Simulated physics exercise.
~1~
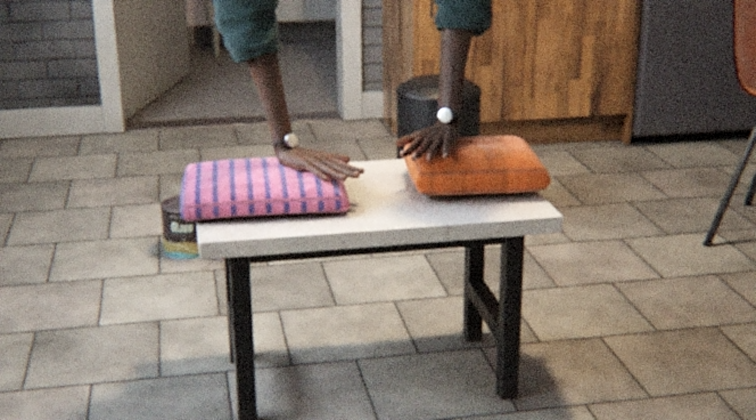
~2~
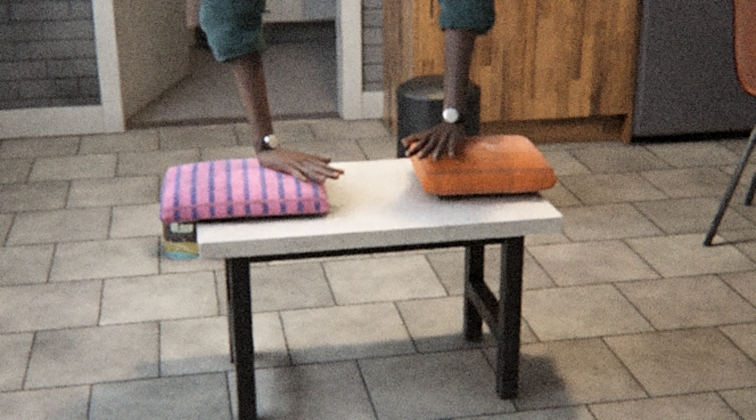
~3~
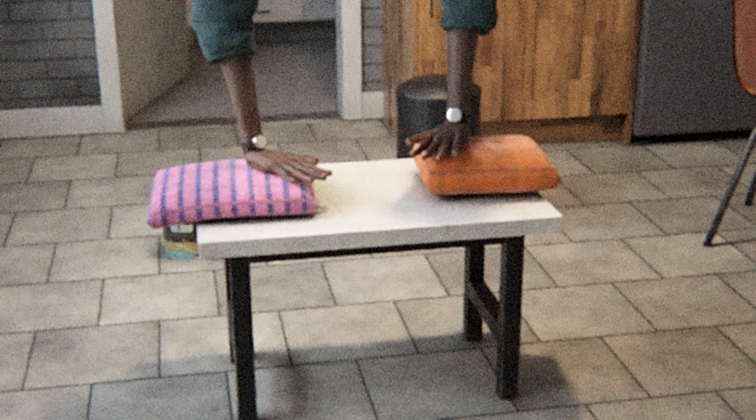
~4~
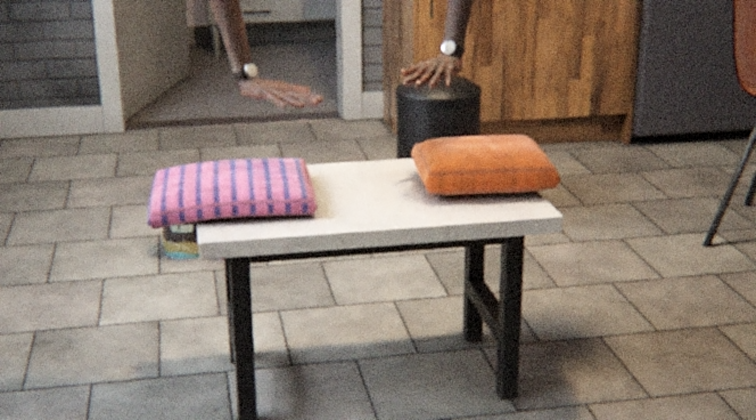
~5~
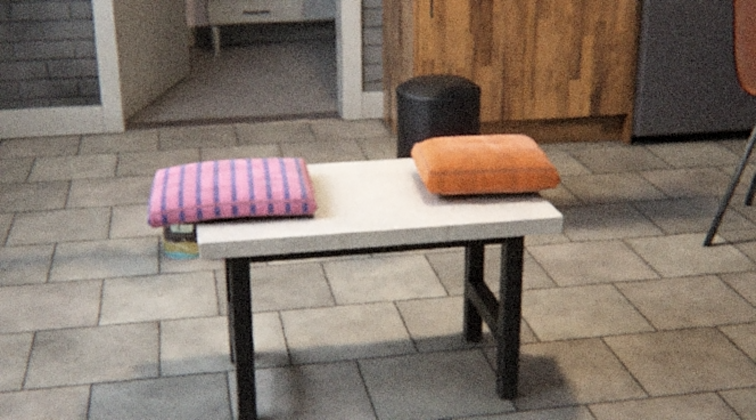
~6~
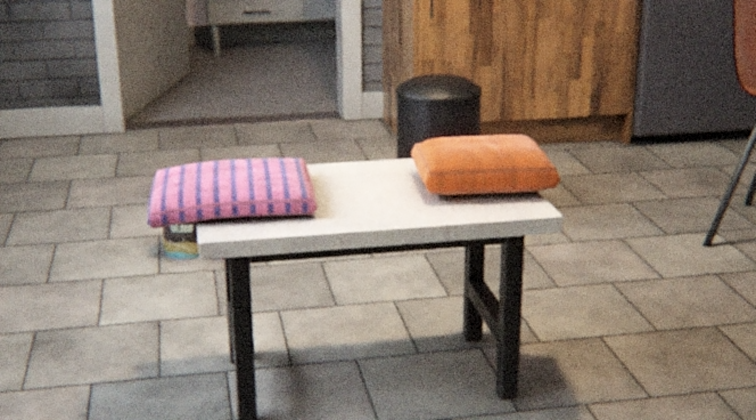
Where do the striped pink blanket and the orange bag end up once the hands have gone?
Both stay on the table. The pink blanket rests at the left end with part of it jutting past the edge, and the orange bag keeps its place near the right end.
